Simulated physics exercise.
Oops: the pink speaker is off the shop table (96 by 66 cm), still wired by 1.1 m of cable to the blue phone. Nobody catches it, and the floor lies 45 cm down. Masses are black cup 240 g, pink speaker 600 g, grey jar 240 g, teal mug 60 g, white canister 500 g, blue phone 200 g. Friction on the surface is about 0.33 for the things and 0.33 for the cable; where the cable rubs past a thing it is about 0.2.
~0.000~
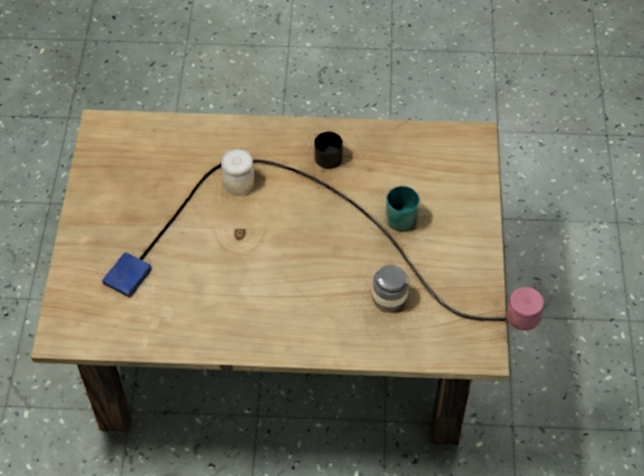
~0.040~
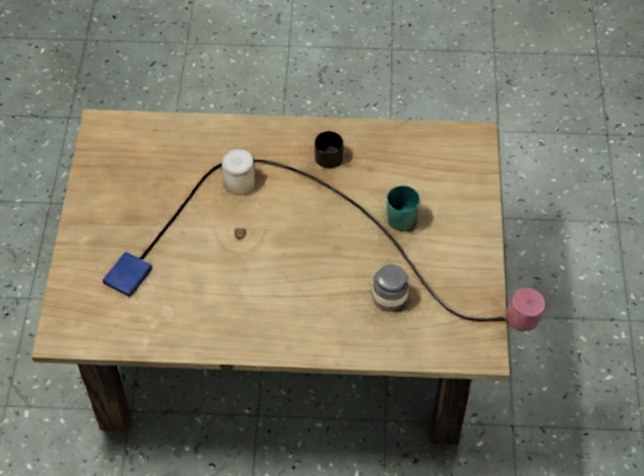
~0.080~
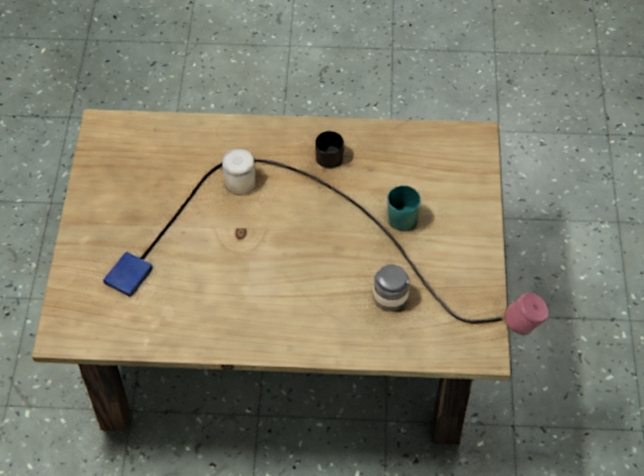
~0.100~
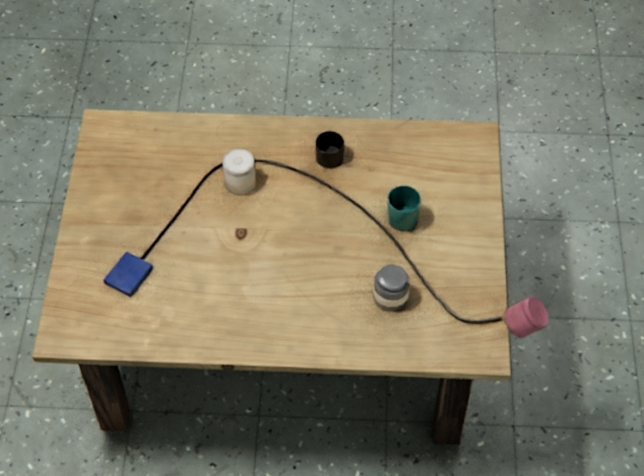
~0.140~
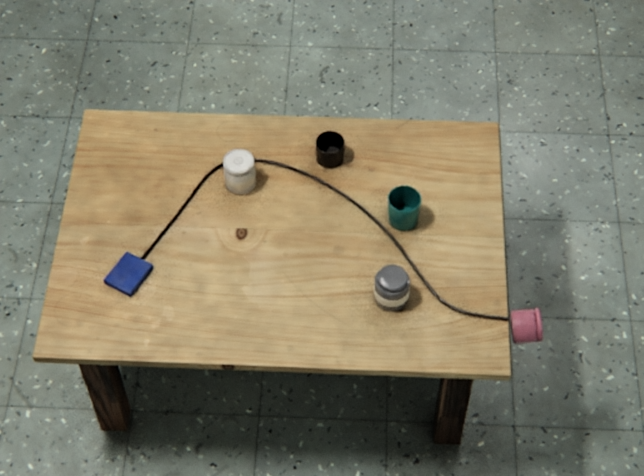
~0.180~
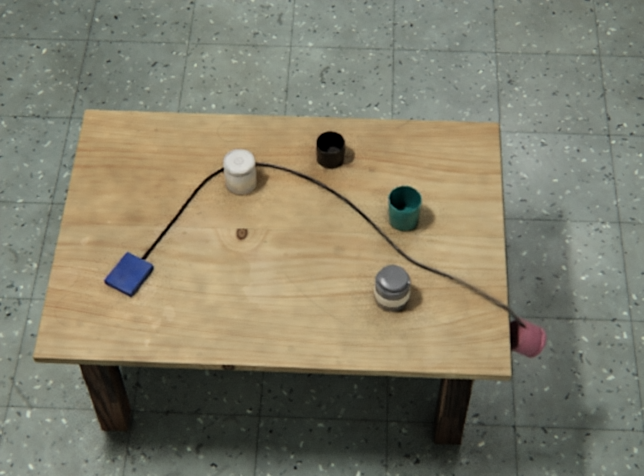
A light wooden table stands on a speckled grey tiled floor, seen from above at a steep angle. On it are a blue phone at left, a white canister, a black cup, a teal mug and a grey jar, with a dark cable curving from the phone to a pink speaker beyond the right edge. The speaker tilts and turns, then shifts slightly downward as the cable straightens, while the camera stays practically still.
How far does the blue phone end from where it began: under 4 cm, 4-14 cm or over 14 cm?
The blue phone travels a long way.
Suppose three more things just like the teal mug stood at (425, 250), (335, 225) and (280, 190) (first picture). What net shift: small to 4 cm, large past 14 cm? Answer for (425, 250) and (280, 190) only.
In turn: Middling, large.
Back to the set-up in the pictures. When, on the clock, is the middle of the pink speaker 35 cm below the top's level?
About: 0.38 s.
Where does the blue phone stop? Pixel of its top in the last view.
Near (225, 186).
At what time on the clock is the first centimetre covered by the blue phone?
Blue phone 0.26 s.
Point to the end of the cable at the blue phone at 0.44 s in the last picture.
Around (208, 208).
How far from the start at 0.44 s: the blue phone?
About: Blue phone 20 cm.
After 0.4 s, the cable's tail end at (208, 208); blue phone 19 cm off its start, white canister 10 cm off its start, pink speaker over the edge.
After 0.7 s, the cable's tail end at (245, 185); blue phone 30 cm off its start, white canister 11 cm off its start, pink speaker over the edge.
After 0.9 s, the cable's tail end at (245, 184); blue phone 30 cm off its start at (225, 186), white canister 11 cm off its start at (252, 198), pink speaker over the edge.
After 1.2 s, the cable's tail end at (245, 184); blue phone 30 cm off its start, white canister 11 cm off its start, pink speaker over the edge.
After 2.4 s, the cable's tail end at (245, 184); blue phone 30 cm off its start at (225, 186), white canister 11 cm off its start at (252, 198), pink speaker over the edge.
